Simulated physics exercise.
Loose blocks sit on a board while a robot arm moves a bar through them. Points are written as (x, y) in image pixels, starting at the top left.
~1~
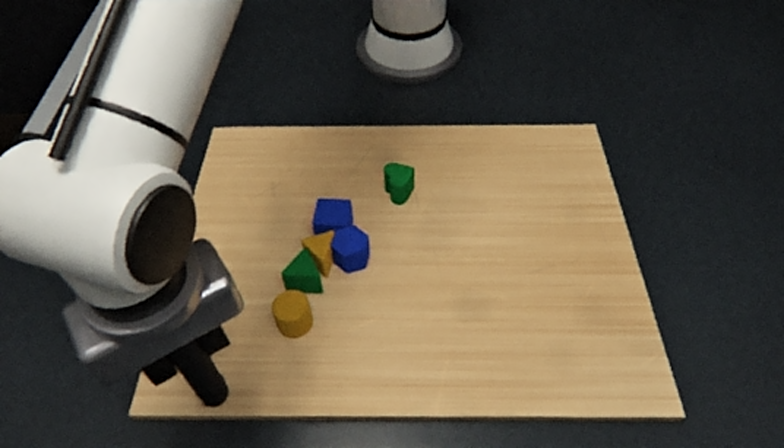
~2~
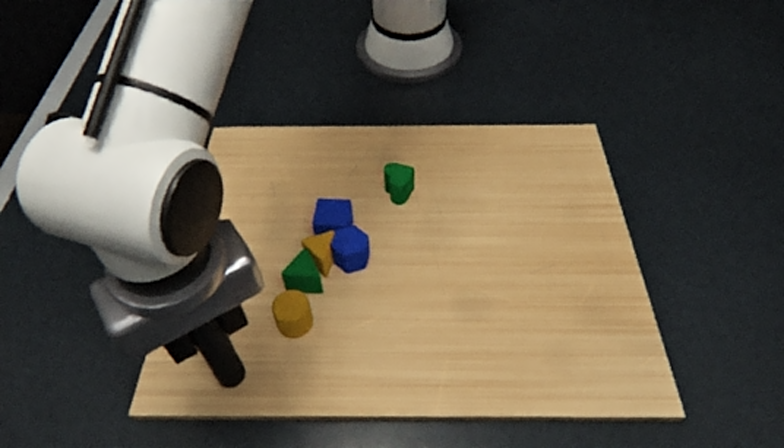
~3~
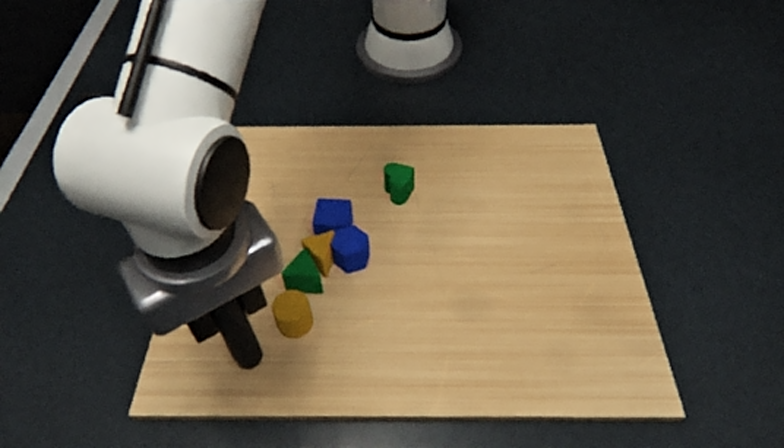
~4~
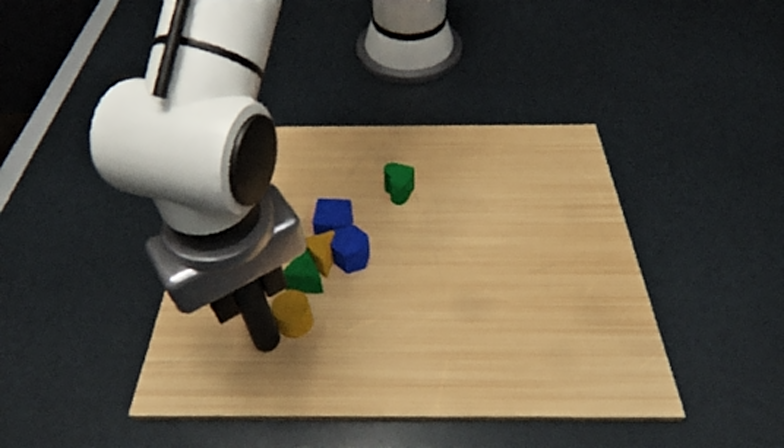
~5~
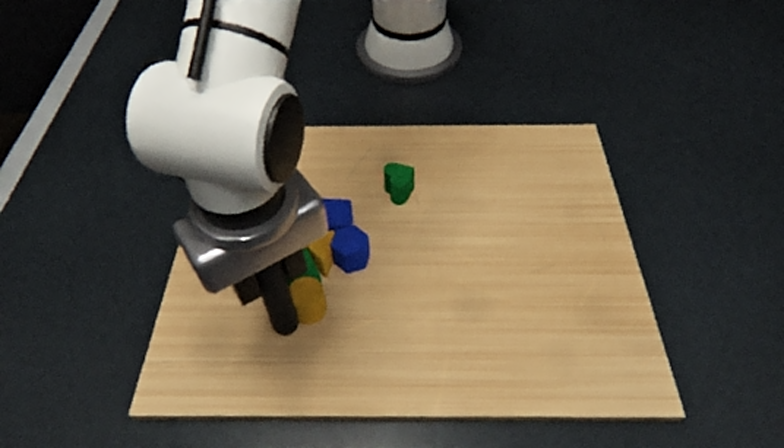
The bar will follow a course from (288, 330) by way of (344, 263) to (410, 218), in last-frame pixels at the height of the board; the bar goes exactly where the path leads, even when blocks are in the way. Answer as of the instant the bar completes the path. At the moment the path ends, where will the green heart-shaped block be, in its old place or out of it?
That block will keep its spot.
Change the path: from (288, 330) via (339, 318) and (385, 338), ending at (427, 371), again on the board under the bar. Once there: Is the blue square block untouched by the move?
Yes.
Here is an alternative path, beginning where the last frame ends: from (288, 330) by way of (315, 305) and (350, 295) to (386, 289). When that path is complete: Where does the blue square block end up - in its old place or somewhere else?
The blue square block keeps its place.
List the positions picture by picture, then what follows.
Bar tip (215, 395); block tops, green three-sided block (302, 265); yellow cylinder (290, 305); yellow three-sided block (319, 243); blue square block (332, 211); blue hexagon (350, 240); green heart-shaped block (399, 173), in the first frame.
Bar (232, 376); blocks unchanged, in the second frame.
Bar (250, 358); blocks unchanged, in the third frame.
Bar (268, 341); blocks unchanged, in the fourth frame.
Bar (286, 325); green three-sided block partly hidden; yellow cylinder (305, 292); yellow three-sided block (319, 243); blue square block (332, 211); blue hexagon (350, 240); green heart-shaped block (399, 173), in the fifth frame.
What follows on the original path. One third of the way, bar (323, 276); green three-sided block (300, 249), turned 20° anticlockwise; yellow cylinder (351, 265); yellow three-sided block (321, 237); blue hexagon (356, 236), turned 30° anticlockwise.
Two thirds of the way, bar (366, 239); green three-sided block (299, 247), turned 25° anticlockwise; yellow cylinder (359, 264); yellow three-sided block (350, 208), turned 40° anticlockwise; blue square block (335, 187), turned 60° anticlockwise; blue hexagon (390, 216), turned 35° anticlockwise.
At the end, bar (410, 212); green three-sided block (299, 247), turned 25° anticlockwise; yellow cylinder (359, 264); yellow three-sided block (360, 204), turned 75° anticlockwise; blue square block (335, 187), turned 60° anticlockwise; blue hexagon (438, 193), turned 15° anticlockwise; green heart-shaped block in place.
